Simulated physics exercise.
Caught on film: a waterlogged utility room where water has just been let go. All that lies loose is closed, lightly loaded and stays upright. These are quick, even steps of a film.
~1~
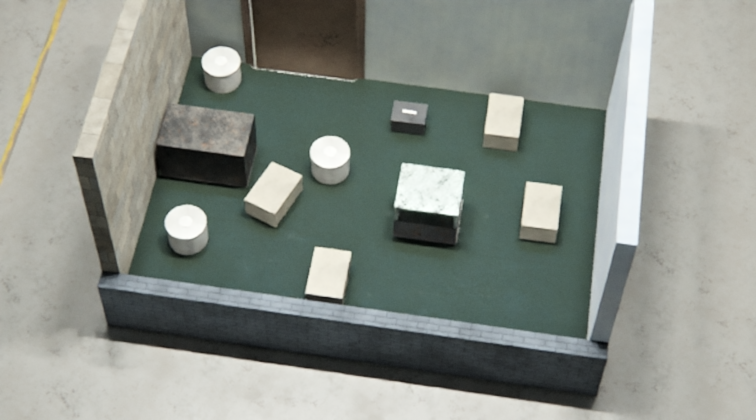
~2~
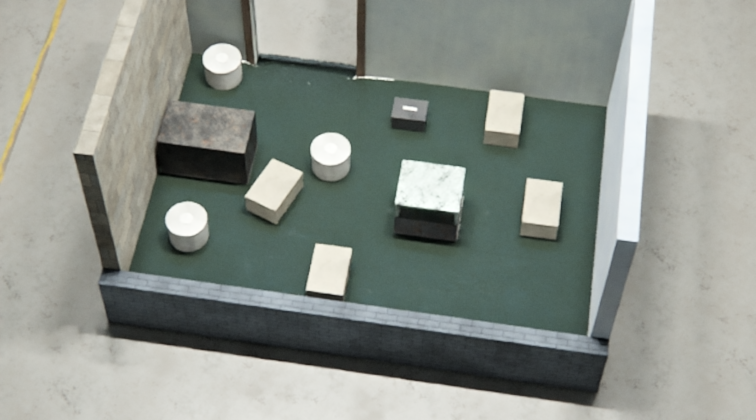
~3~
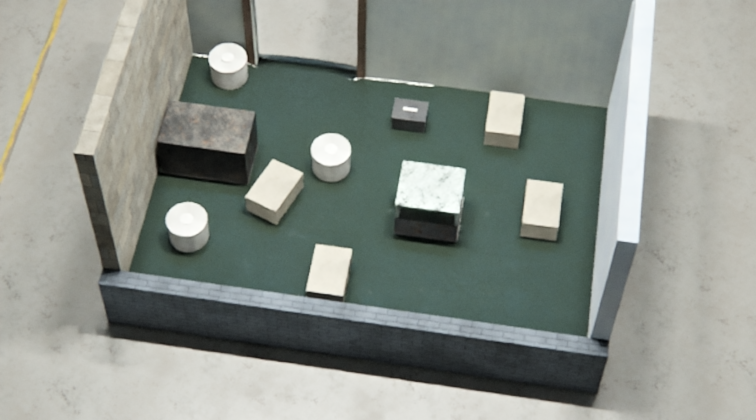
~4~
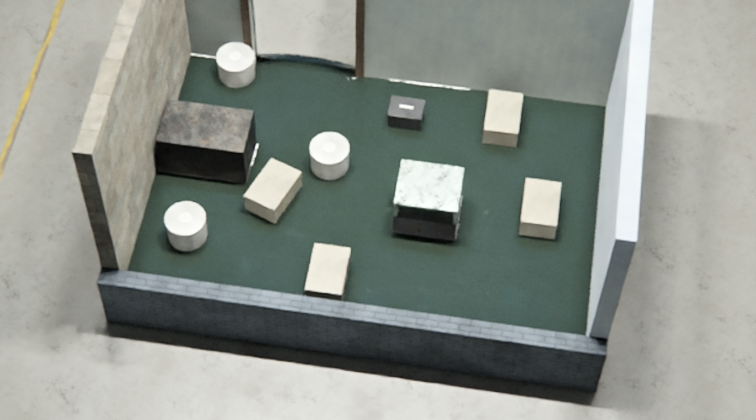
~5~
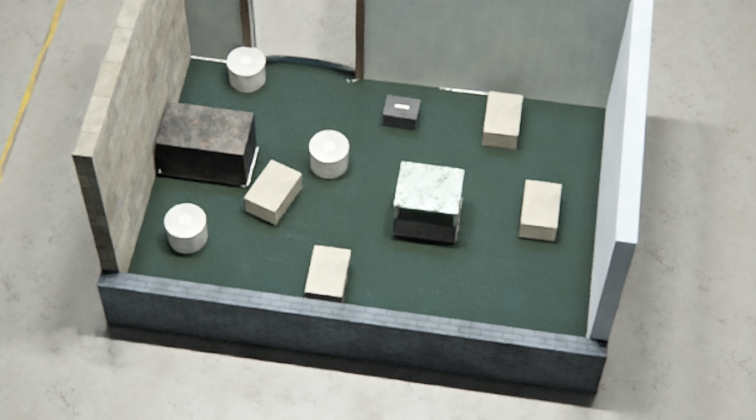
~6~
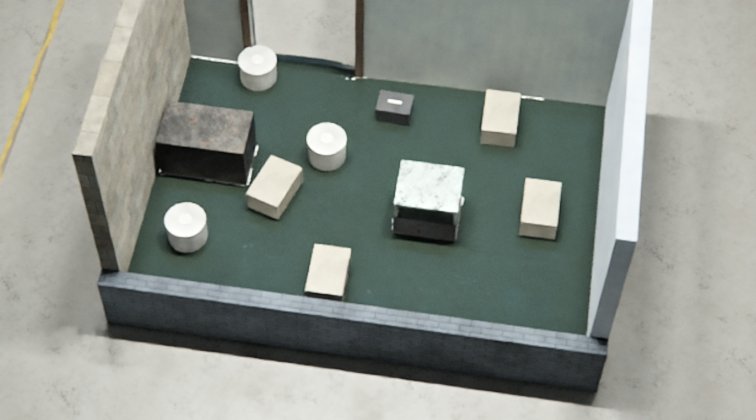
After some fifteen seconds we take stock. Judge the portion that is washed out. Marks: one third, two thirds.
It is between one and two thirds.
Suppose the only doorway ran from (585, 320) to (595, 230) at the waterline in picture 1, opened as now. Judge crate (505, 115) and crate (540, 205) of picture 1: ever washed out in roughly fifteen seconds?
One after the other: Out, yes.
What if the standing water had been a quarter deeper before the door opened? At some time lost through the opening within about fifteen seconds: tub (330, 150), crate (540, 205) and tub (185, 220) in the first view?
One after the other: Through, still in, inside.
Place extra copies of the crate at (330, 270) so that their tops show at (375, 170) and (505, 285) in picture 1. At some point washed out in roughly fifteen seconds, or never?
As listed: Carried outside, stays.
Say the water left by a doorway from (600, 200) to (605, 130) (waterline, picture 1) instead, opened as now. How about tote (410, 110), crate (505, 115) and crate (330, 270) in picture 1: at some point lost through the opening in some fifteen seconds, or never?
As listed: Out, out, inside.
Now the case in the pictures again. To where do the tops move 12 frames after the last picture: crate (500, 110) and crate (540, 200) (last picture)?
Close to (427, 94) and (522, 182).
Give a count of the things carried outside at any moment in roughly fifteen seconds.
5 of them.
A moment on, 1 of 8 are out; 7 afloat.
Next, 3 of 8 are out; 5 afloat.
Later, 4 of 8 are out; 4 afloat.
In the end, 5 of 8 are out; 3 afloat.
